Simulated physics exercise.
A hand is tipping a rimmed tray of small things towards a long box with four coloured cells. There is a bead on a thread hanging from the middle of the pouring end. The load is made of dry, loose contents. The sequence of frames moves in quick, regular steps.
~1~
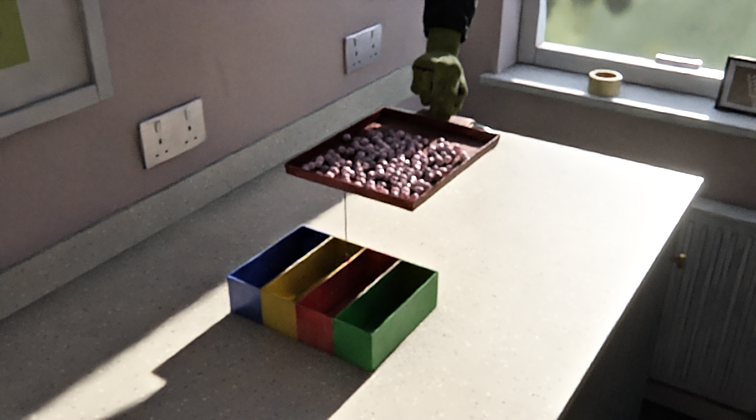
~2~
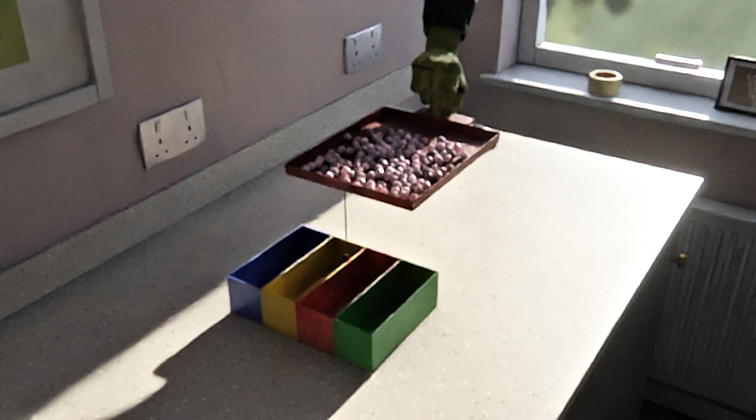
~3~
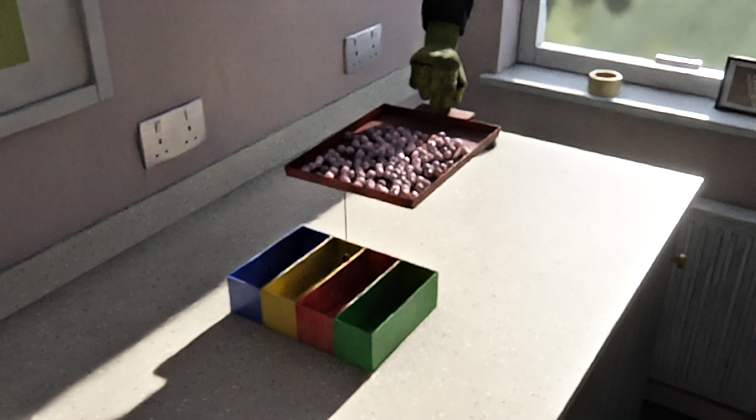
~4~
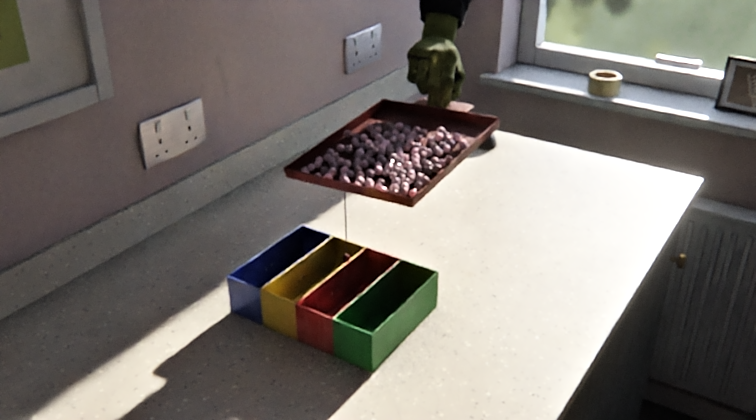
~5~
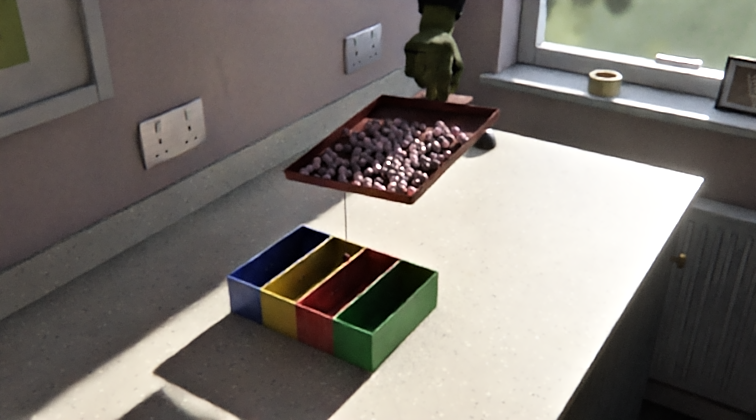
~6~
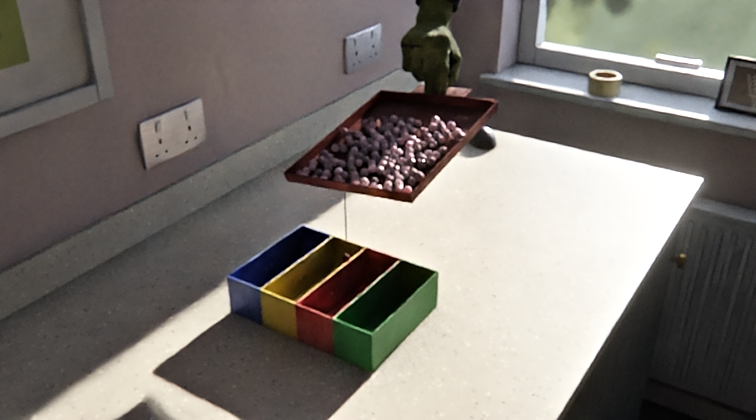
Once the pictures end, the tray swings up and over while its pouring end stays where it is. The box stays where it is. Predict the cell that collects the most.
I would say the blue cell.
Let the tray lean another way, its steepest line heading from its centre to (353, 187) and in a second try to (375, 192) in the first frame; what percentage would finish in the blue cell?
20 %, give or take, and then 0 %.
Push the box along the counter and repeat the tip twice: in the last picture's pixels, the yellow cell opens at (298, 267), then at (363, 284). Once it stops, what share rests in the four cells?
In order: 100 percent, then 0 percent.
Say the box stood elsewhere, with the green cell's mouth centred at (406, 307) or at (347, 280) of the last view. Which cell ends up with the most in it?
Blue, then the yellow cell.
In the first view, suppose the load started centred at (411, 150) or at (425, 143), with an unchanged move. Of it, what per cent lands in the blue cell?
The first start yields 80 per cent, the second 80 per cent.
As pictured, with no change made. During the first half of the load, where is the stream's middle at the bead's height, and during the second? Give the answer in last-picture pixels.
It goes through near (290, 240) first, then near (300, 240).
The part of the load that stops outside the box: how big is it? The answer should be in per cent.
Something near 10 in every hundred.
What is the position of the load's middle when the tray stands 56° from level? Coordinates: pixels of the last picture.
Somewhere about pixel (339, 150).
Soon, tray tipped steeply; nearly all on the tray; a stray few in the blue cell.
A while on, tray tipped right over; a small part on the tray; about two thirds in the blue cell; a small part in the yellow cell; a small part falling or outside the box.
Towards the end, tray tipped past a quarter turn; most in the blue cell; a small part in the yellow cell; a small part falling or outside the box.
Finally, tray tipped past a quarter turn; most in the blue cell; a small part in the yellow cell; none in the green cell; none in the red cell; a small part outside the box.
